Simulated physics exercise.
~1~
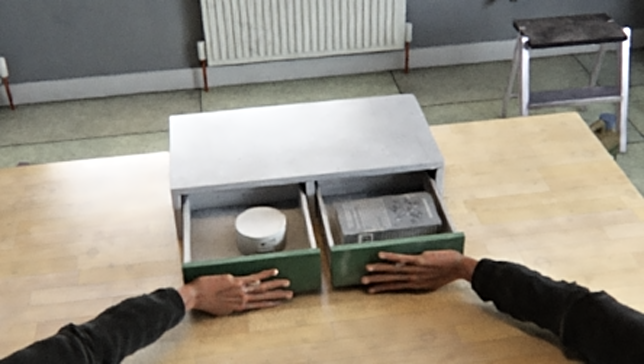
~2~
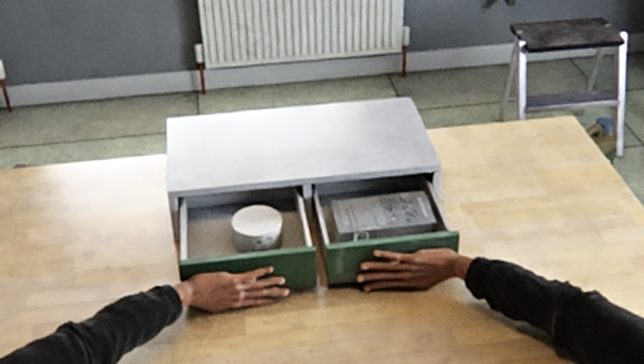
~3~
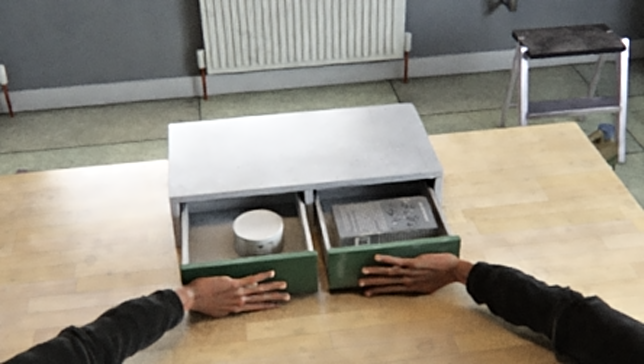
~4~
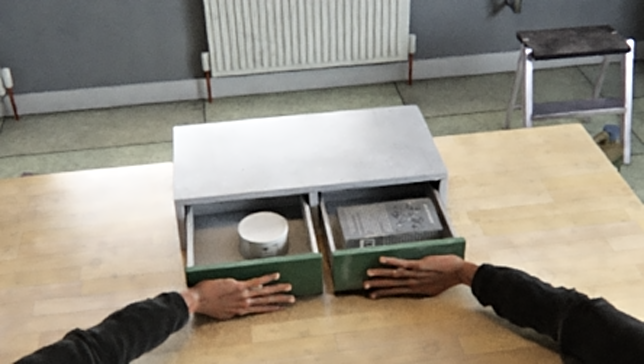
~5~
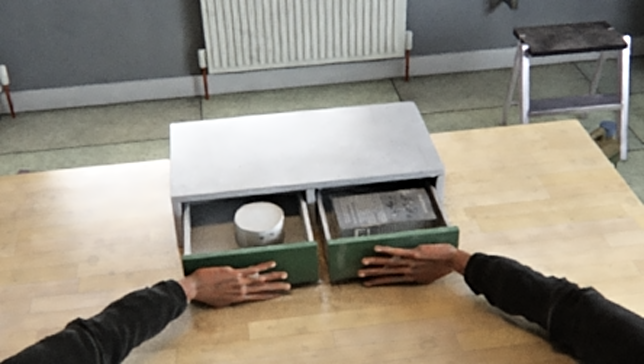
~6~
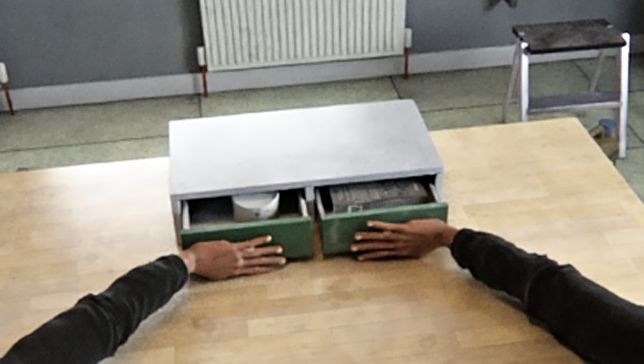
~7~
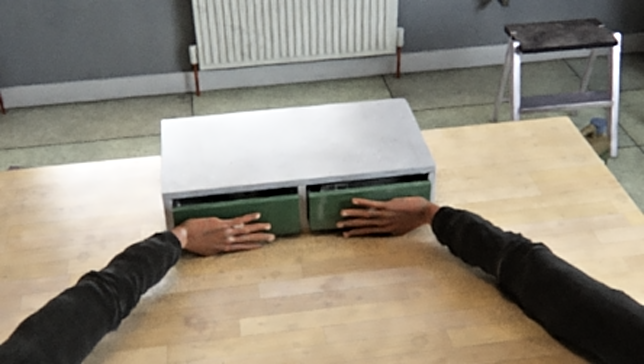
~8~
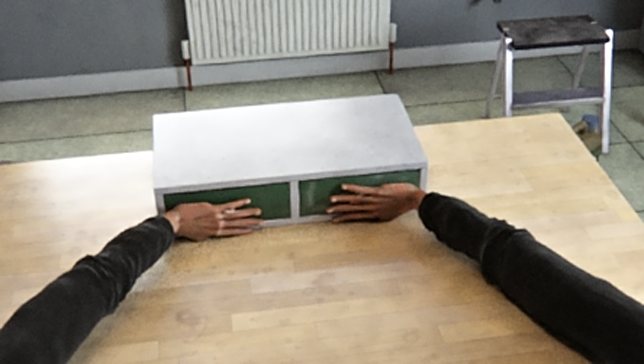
On a wooden table, two hands push a chest's two green-fronted drawers in until both close.
